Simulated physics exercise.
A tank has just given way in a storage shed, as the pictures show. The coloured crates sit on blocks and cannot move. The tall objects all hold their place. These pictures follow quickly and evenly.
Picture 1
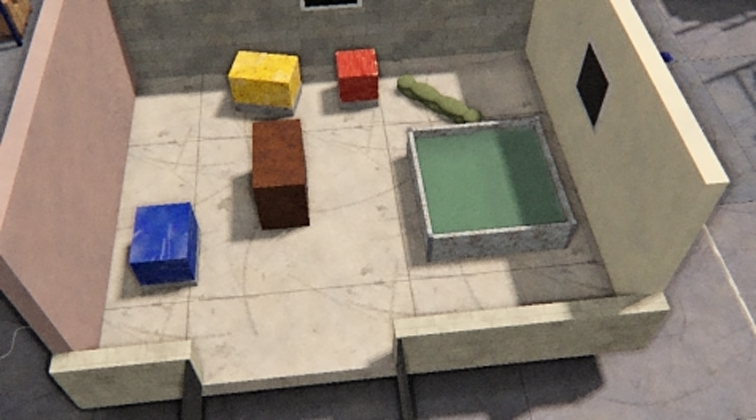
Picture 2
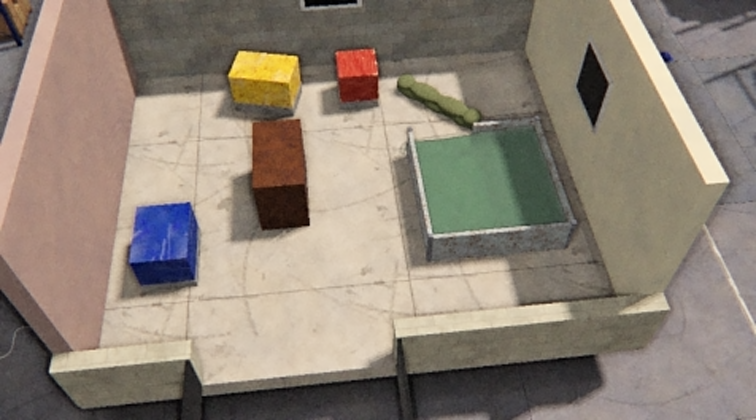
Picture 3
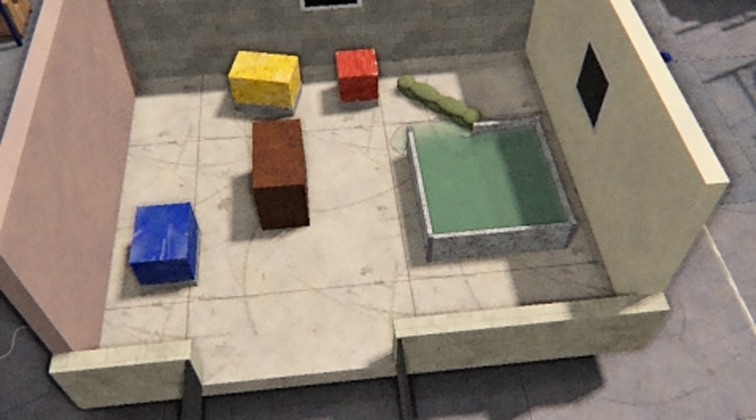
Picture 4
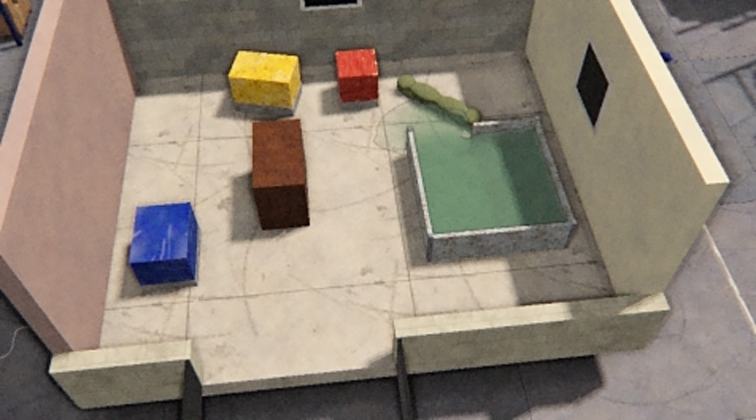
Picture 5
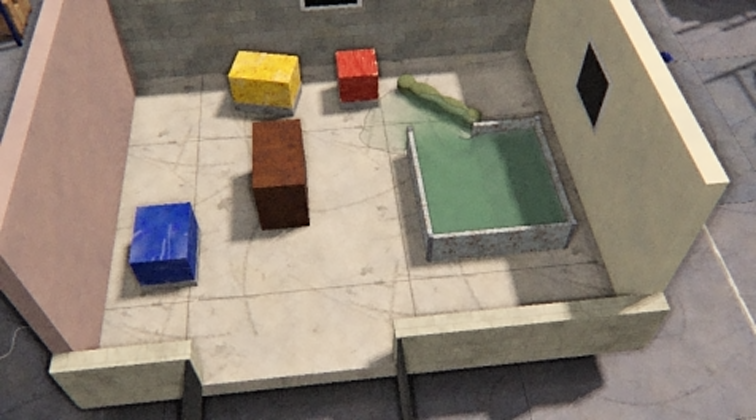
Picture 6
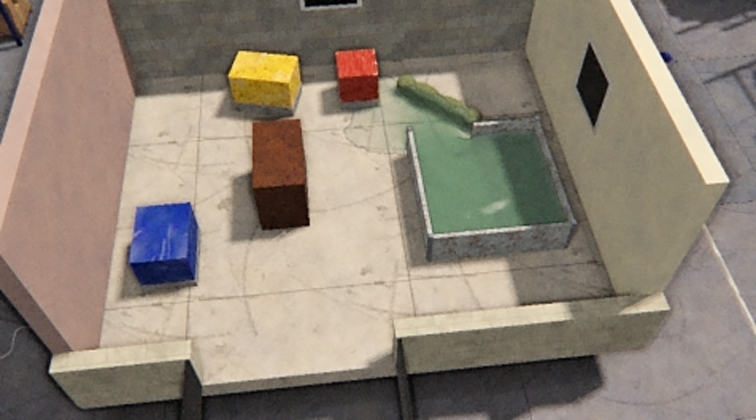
In the video, a walled space holds yellow, red, brown and blue blocks and a tank of green water, whole at first; then water pours through a gap on its far side and spreads across the floor near a green, lumpy object.
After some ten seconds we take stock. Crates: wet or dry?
One by one: The yellow crate comes out dry. The red crate comes out wet. The blue crate comes out dry.
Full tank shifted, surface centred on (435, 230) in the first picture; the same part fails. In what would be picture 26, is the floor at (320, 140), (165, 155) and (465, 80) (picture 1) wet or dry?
Submerged, submerged, submerged.
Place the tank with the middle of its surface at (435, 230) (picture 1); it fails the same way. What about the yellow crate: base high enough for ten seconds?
Yellow crate: Flooded.
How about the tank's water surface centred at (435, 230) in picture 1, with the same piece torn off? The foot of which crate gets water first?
Answer: The crate marked red.
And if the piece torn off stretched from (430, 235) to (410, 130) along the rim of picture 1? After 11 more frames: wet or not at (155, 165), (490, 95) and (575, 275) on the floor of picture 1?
Place one: Spared by the leak. Place two: Spared by the leak. Place three: Spared by the leak.
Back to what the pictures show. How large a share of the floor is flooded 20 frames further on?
Near 45 in a hundred.
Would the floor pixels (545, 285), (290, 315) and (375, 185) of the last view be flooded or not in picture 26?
First spared, second spared, third spared.
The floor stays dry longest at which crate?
Pick: The blue one.
A moment on, water covers 10 % of the floor; the yellow crate water round its plinth, the red crate water round its plinth, the blue crate not reached.
Next, water covers 30 % of the floor; the yellow crate water round its plinth, the red crate water round its plinth, the blue crate not reached.
Then, water covers 45 % of the floor; the yellow crate water round its plinth, the red crate water round its plinth, the blue crate not reached.
Later, water covers 60 % of the floor; the yellow crate water round its plinth, the red crate water round its plinth, the blue crate water round its plinth.
In the end, water covers 85 % of the floor; the yellow crate stayed above the water, the red crate was topped, the blue crate stayed above the water.
